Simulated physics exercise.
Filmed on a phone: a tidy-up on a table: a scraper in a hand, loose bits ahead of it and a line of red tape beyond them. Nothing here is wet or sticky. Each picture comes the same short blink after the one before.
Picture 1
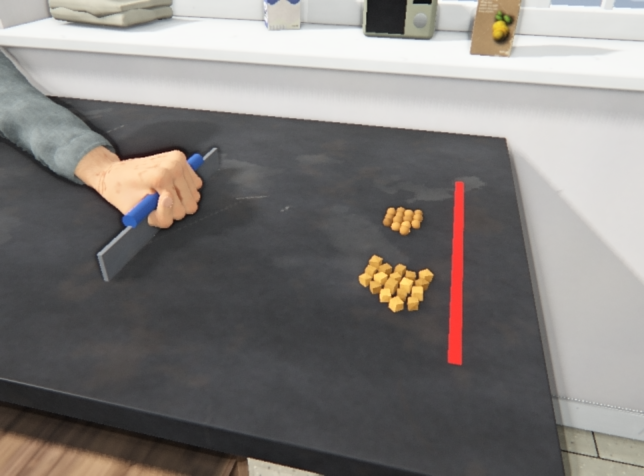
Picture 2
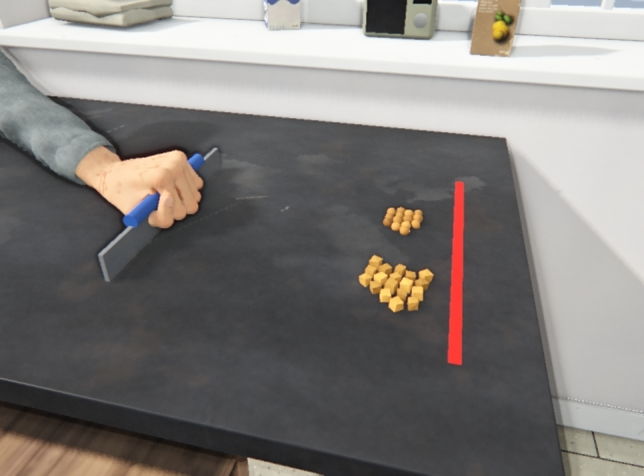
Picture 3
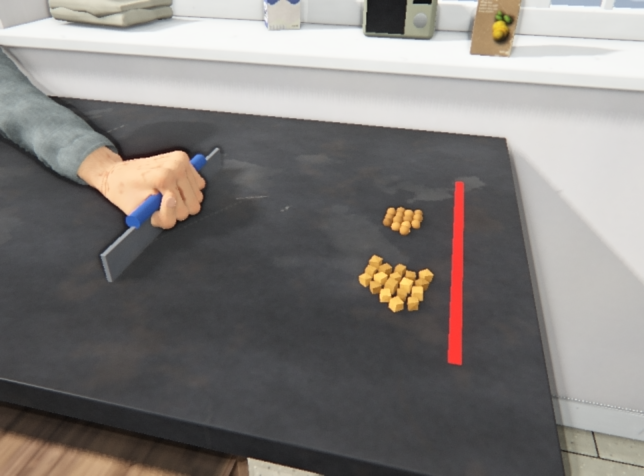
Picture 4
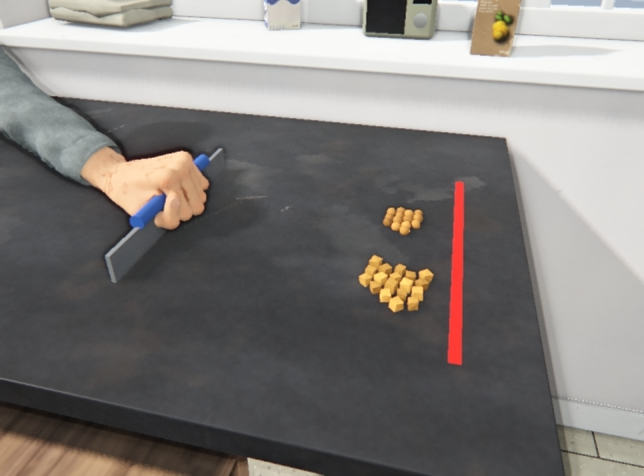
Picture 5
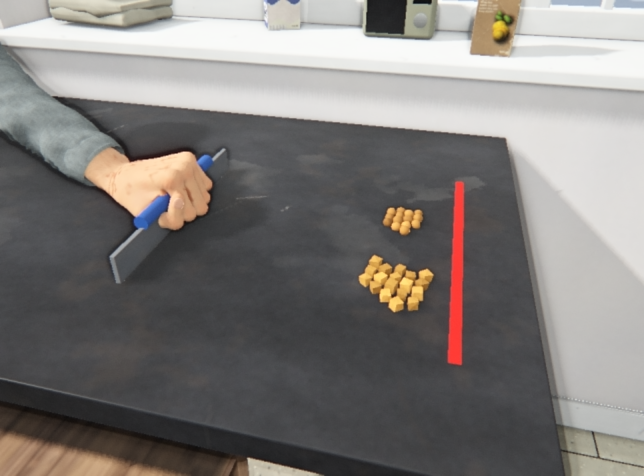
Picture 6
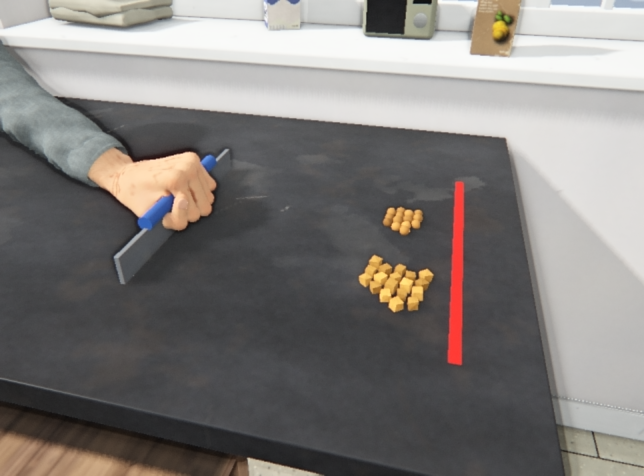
At the start, a hand at the left holds a blue-handled scraper on a dark table, with two small batches of golden-brown bits to the right, just before a strip of red tape. The hand then slides the scraper slightly to the right, while both batches stay still.
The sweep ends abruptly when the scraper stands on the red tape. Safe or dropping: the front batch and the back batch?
Here the front batch all stops short of the edge, and the back batch all stops short of the edge.
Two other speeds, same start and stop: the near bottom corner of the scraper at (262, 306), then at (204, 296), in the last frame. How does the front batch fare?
At the first place it sends some to the floor, at the second it remains up there.
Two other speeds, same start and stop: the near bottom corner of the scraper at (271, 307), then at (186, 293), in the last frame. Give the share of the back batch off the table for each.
About 100 and 0 per cent.
Then, 2.03 s on from there, scraper still moving, near (319, 211); front batch all on the table, its front near (426, 277); back batch all on the table, its front near (419, 214).
Then, 4.08 s on from there, scraper stopped at the red tape; front batch all on the table, its front near (498, 292); back batch all on the table, its front near (487, 224).
In the end, scraper stopped at the red tape; front batch all on the table, its front near (498, 292); back batch all on the table, its front near (487, 224).
